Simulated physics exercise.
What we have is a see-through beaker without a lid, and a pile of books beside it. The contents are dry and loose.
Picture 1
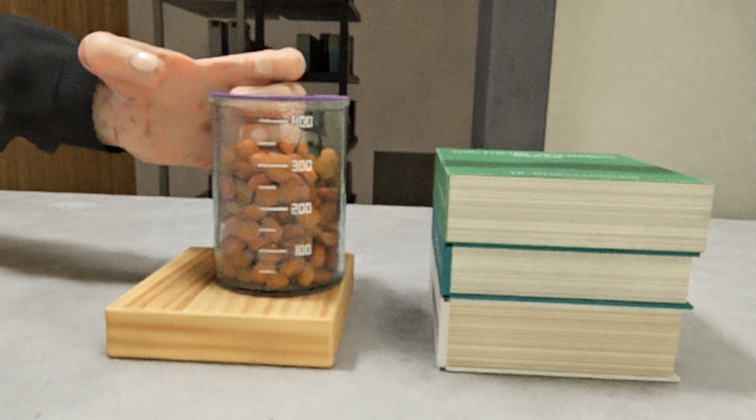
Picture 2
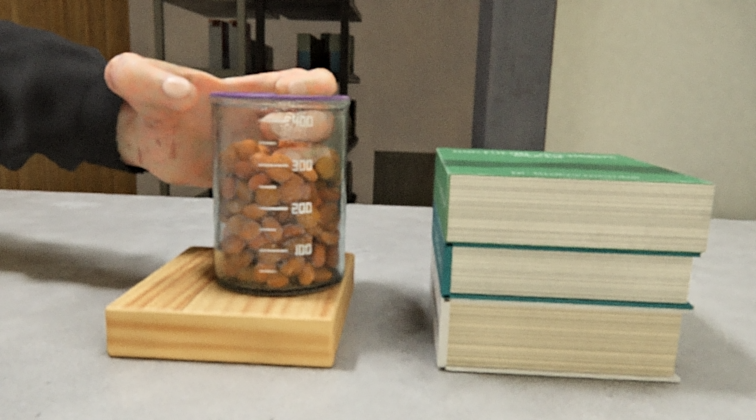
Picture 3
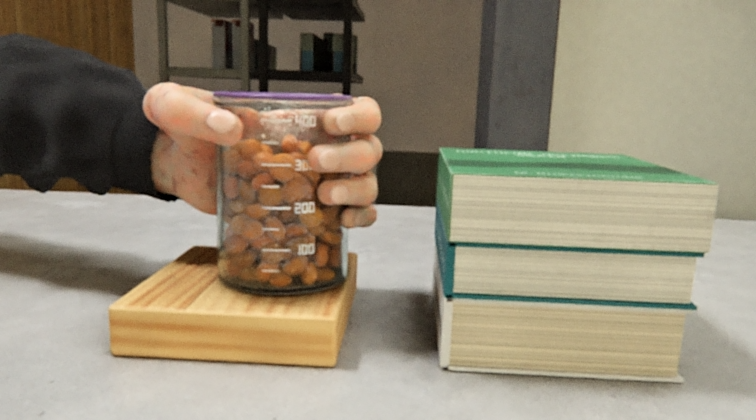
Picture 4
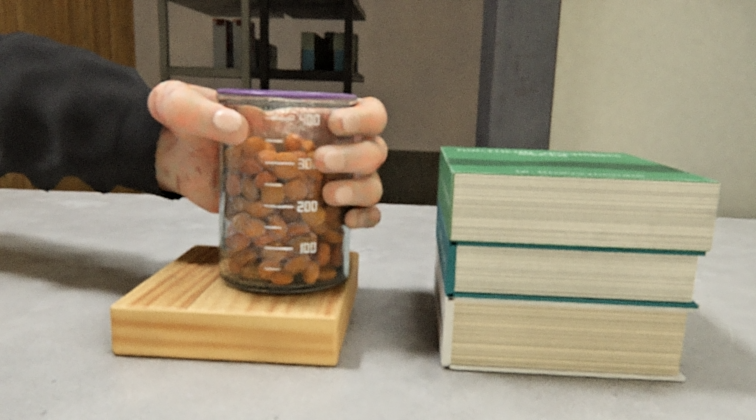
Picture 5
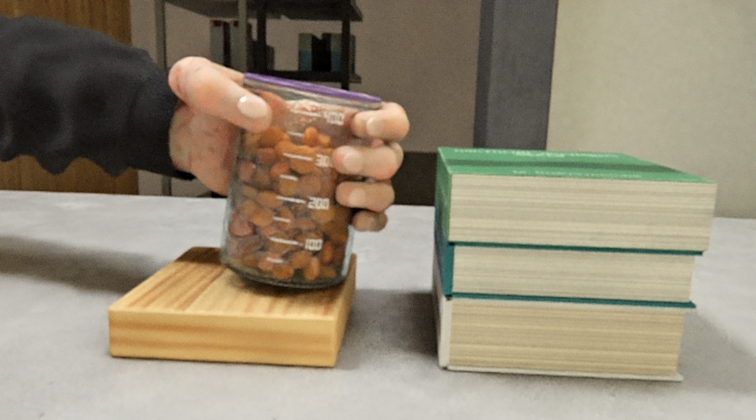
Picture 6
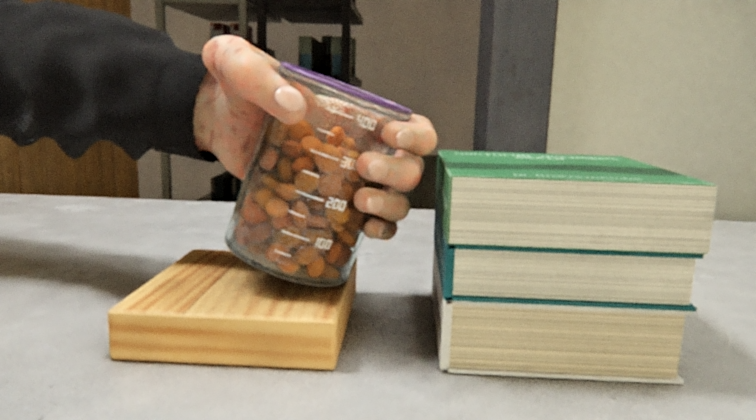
A clear beaker with a purple rim, mostly full of orange-brown kibble, stands on a pale wooden block at left, beside three stacked books with green and teal covers at right. The view is level across a grey tabletop, with dark shelves behind. A dark-sleeved hand reaches from the left, grips the beaker, lifts it slightly and tilts it rightward, while the camera stays nearly still.
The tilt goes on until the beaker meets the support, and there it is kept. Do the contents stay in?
The filling all remains inside.
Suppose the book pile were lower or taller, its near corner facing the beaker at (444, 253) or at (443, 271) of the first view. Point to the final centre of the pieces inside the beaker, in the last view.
First near (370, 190), then near (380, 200).
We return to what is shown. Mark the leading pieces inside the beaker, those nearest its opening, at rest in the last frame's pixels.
At about (368, 136).
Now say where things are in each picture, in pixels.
In the first picture, beaker near (280, 187), three quarters full of bits of cat kibble; book pile near (547, 191), reaching most of the way up the beaker.
In the second picture, beaker near (281, 187), upright; rim near (346, 99); top of the contents near (286, 161).
In the third picture, beaker near (284, 186), upright; rim near (349, 99); book pile near (550, 191).
In the fourth picture, beaker near (286, 185), upright; rim near (353, 98); top of the contents near (292, 159).
In the fifth picture, beaker near (298, 178), leaning 9°; rim near (378, 101); book pile near (549, 190).
In the sixth picture, beaker near (317, 174), leaning 19°; rim near (409, 113); book pile near (549, 193), reaching most of the way up the beaker.
Then, 0.27 s on from there, the beaker leans 31°; everything is still inside.
Then, 0.51 s on from there, the beaker rests on the book pile at 35°; everything is still inside.
In the end, the beaker rests on the book pile at 35°; everything is still inside.
